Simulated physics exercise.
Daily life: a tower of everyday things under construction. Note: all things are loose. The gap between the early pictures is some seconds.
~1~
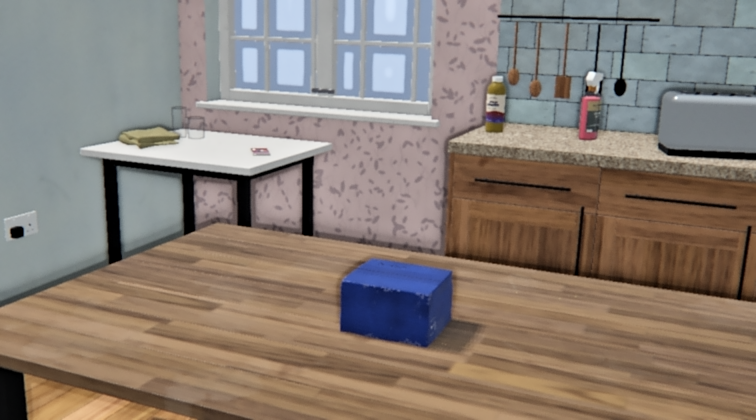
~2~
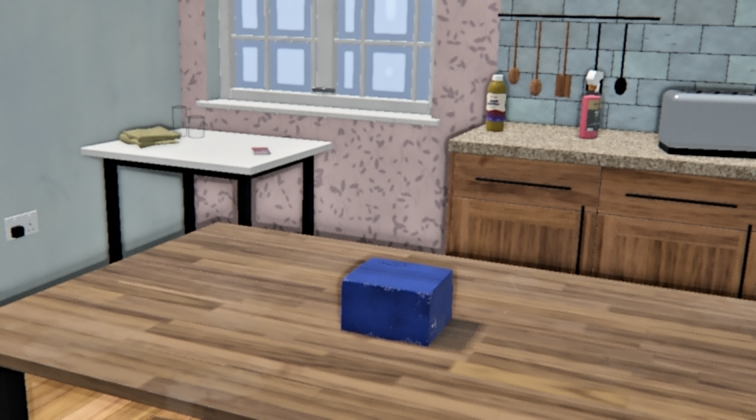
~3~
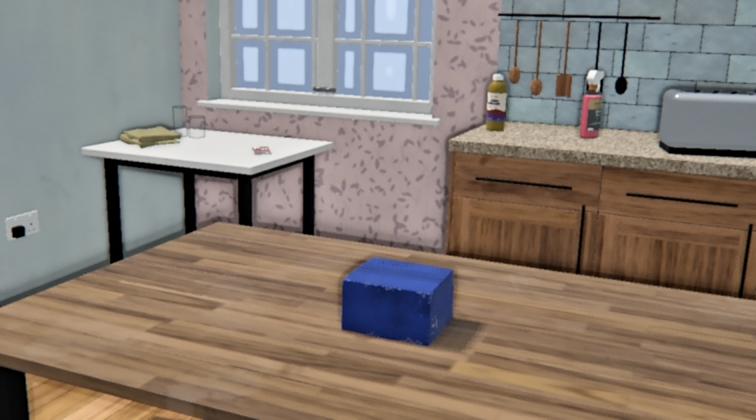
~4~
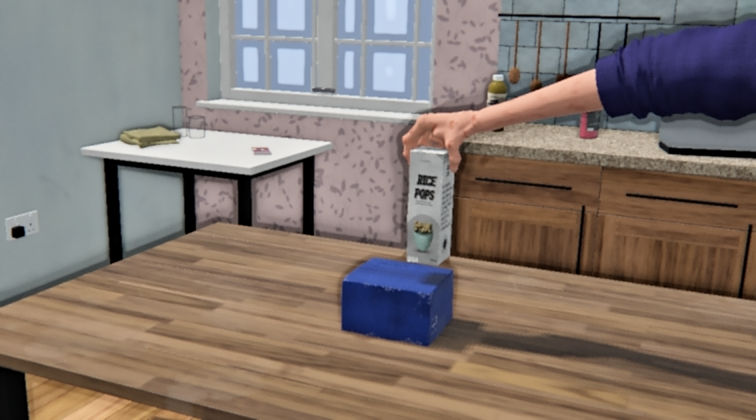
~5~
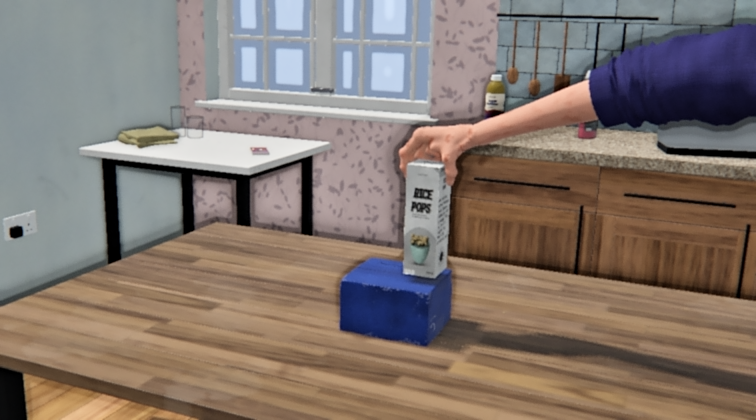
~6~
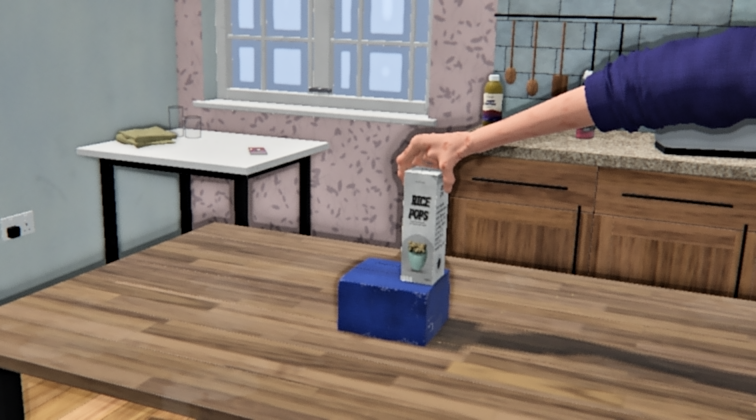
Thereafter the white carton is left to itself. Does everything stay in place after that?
Most likely the pile survives.
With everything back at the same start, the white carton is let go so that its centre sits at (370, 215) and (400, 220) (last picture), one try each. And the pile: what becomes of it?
Attempt one, the pile survives; attempt two, it survives.
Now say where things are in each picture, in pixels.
The last thing is not in view yet; blue box (398, 300), in the first frame.
The last thing is not in view yet; blue box (398, 300), in the second frame.
The last thing is not in view yet; blue box (399, 299), in the third frame.
Coming down; white carton (431, 205); blue box (399, 300), in the fourth frame.
Coming down; white carton (427, 218); blue box (397, 300), in the fifth frame.
Set down, still held; white carton (425, 224); blue box (395, 300), in the sixth frame.
Then, 0.30 s after the last picture, nothing has stirred.
Then, 0.70 s after the last picture, white carton resting near (425, 225).
At rest, both in place. Seen from the same camera at the end, white carton near (425, 225). The pile stays up.
